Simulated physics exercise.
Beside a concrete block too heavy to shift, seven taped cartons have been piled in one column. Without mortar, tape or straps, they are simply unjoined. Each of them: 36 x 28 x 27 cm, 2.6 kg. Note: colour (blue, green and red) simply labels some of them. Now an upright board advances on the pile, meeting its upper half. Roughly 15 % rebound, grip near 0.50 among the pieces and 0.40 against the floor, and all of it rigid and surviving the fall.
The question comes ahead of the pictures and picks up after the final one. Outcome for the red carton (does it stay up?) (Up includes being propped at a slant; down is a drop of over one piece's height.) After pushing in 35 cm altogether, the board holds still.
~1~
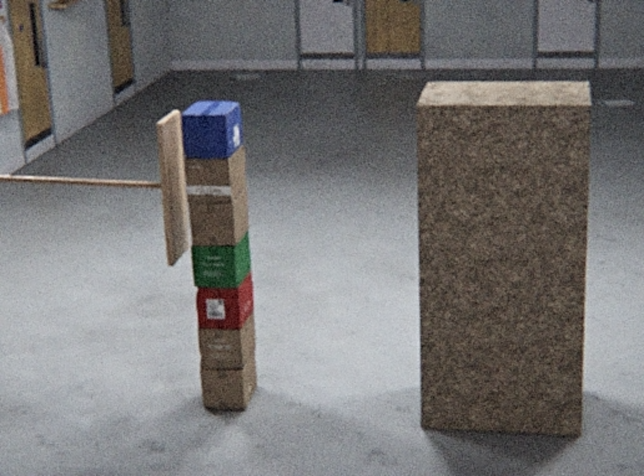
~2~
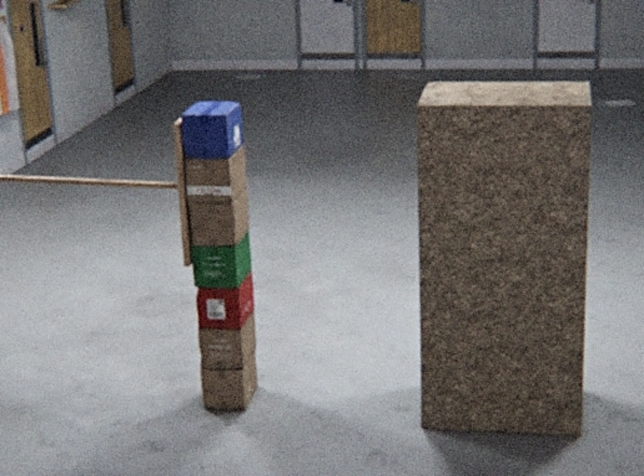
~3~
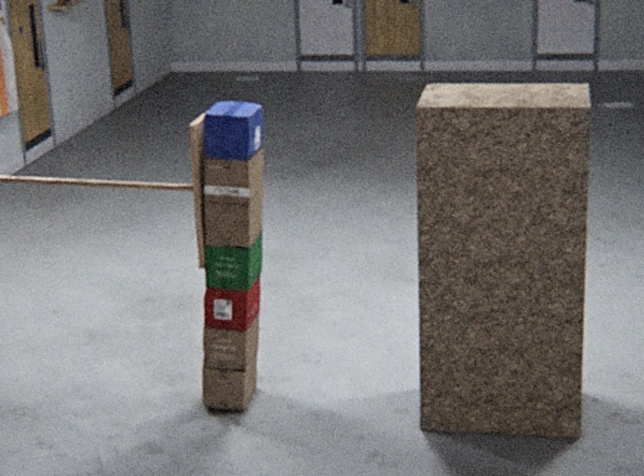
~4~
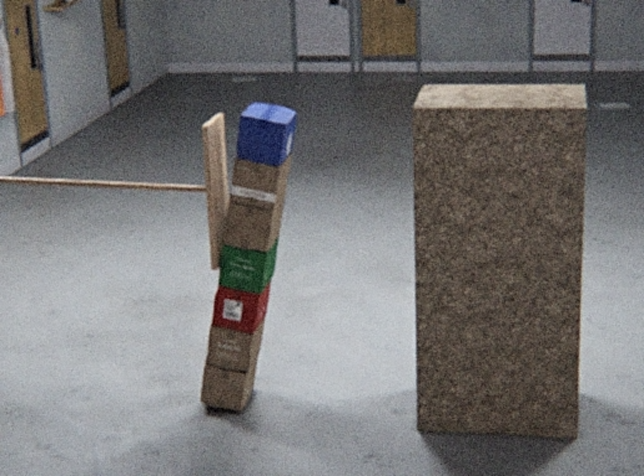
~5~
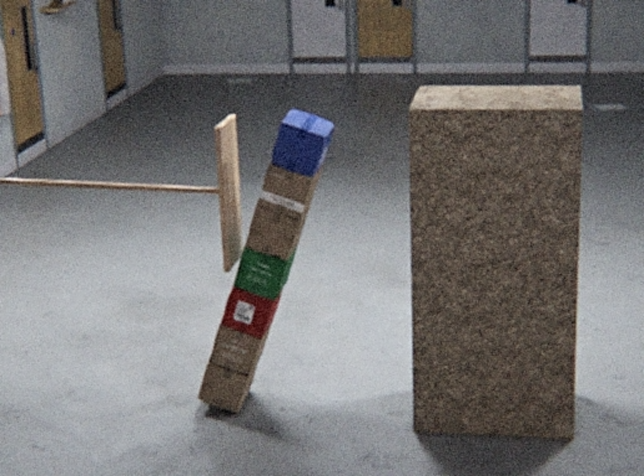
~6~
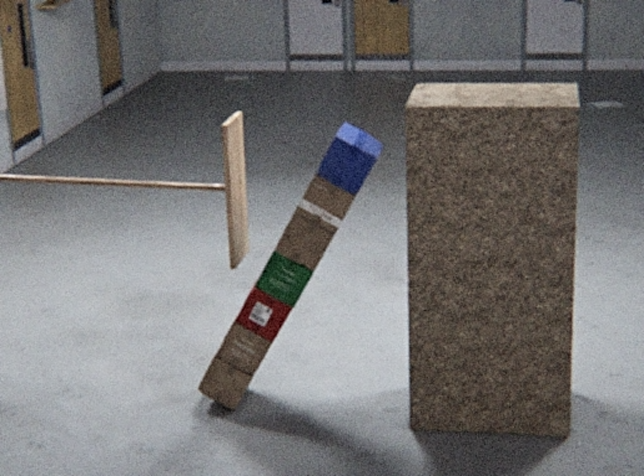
It will stay high.
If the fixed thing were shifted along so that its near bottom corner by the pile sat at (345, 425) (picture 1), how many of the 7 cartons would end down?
It would be 0.
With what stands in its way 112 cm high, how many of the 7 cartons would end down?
In that case 5.
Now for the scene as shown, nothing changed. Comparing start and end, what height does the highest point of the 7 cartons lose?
By about 20 cm, start to end.
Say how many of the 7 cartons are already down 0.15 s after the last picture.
At that moment the count is 0.
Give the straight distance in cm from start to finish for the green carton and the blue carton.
Moved: Green 60, blue 110.
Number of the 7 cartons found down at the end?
Count: 1.
Then, 0.06 s on from the sixth picture, none of the 7 cartons down, 7 disturbed; red carton tipped 34°; blue carton tipped 34°, 23 cm lower.
Then, 0.15 s on from the sixth picture, none of the 7 cartons down, 7 disturbed; red carton tipped 34°; blue carton tipped 36°, 25 cm lower.
Then, 0.37 s on from the sixth picture, none of the 7 cartons down, 7 disturbed; red carton tipped 36°; blue carton tipped 36°, 27 cm lower.
Finally, 1 of the 7 cartons down; red carton tipped 37°; green carton tipped 37°, 12 cm lower; blue carton tipped 37°, 28 cm lower. Seen by the last camera, middles, red carton near (277, 311), green carton near (303, 279).
